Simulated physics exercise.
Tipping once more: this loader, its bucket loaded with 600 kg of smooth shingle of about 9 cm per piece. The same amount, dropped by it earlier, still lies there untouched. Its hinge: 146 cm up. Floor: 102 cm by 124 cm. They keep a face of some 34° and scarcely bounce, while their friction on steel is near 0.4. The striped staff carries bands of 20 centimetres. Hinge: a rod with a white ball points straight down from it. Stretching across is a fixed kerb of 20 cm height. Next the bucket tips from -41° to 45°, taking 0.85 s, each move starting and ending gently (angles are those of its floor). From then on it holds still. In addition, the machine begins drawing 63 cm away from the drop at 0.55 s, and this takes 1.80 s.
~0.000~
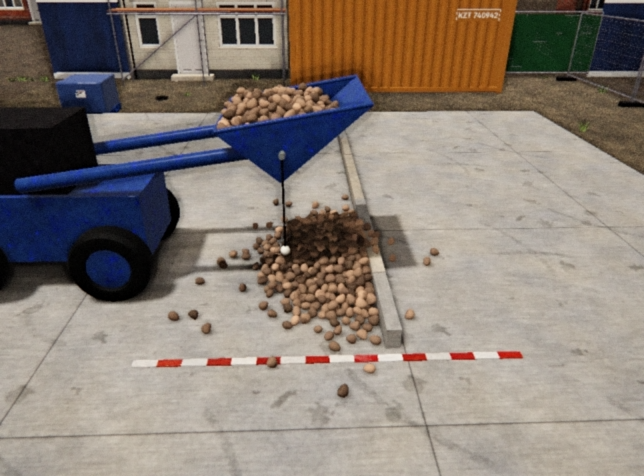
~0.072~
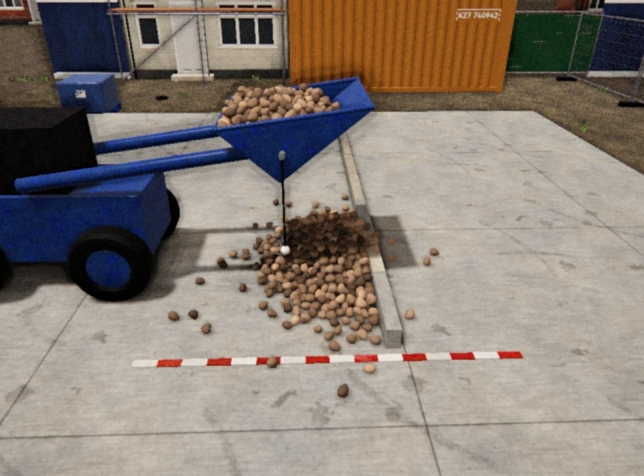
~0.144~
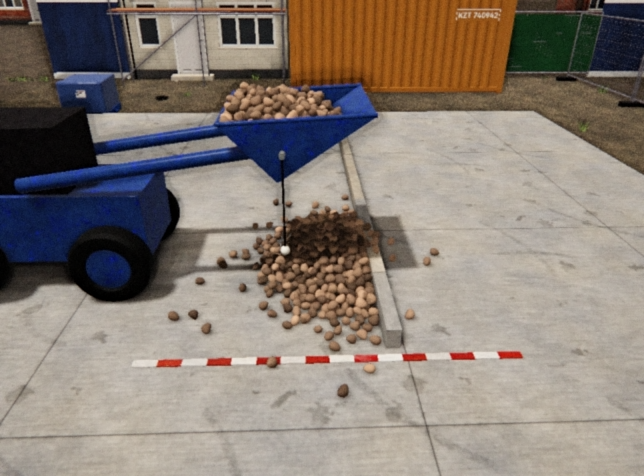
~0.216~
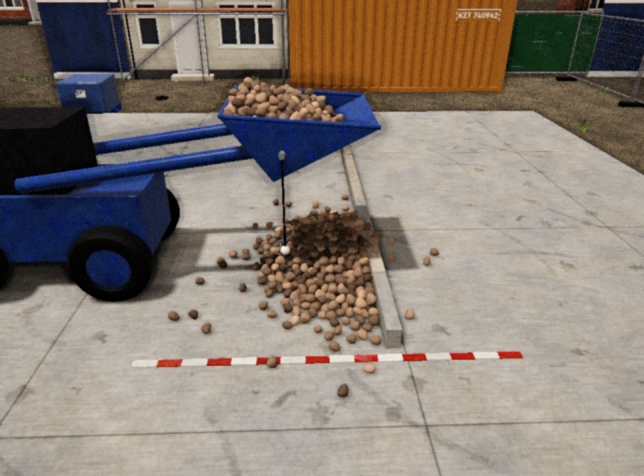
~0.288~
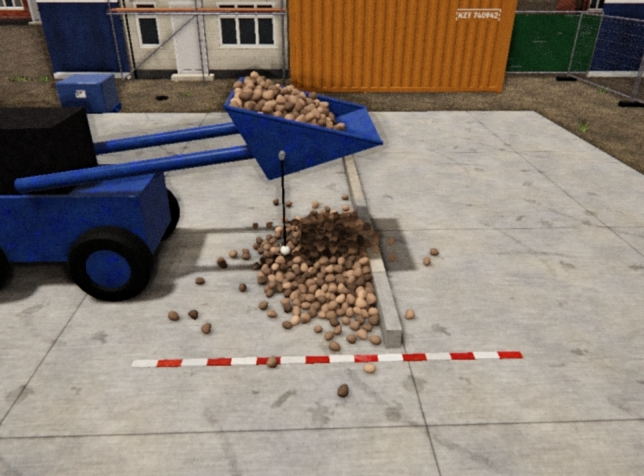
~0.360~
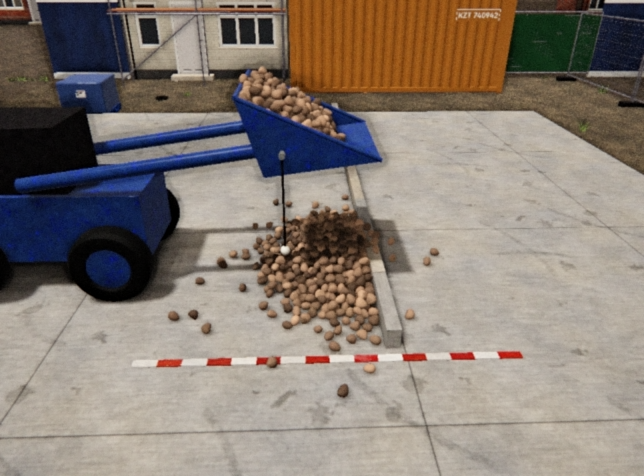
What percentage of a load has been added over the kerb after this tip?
43 %.
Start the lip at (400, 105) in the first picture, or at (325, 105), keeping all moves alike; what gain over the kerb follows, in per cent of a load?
I'd guess close to 75 per cent first and close to 10 per cent second.
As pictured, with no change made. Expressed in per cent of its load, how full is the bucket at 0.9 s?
Held: Around 55 % of the load.
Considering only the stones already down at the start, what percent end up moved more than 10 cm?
Near 10 per cent, I reckon.
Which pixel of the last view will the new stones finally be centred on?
I'd say close to (364, 250).
After 0.6 s the floor is at 32°; in per cent of one load, 100 in the bucket, 100 on this side of the kerb, 1 over the kerb; the foremost stones are at (397, 256).
After 0.9 s the floor is at 45°; in per cent of one load, 57 in the bucket, 143 on this side of the kerb, 1 over the kerb; the foremost stones are at (400, 256).
After 2.8 s the floor is at 45°; in per cent of one load, 0 in the bucket, 157 on this side of the kerb, 44 over the kerb; the foremost stones are at (598, 264).
After 5.6 s the floor is at 45°; in per cent of one load, 0 in the bucket, 157 on this side of the kerb, 44 over the kerb; the foremost stones are at (600, 265). Net gain over the kerb, 43.
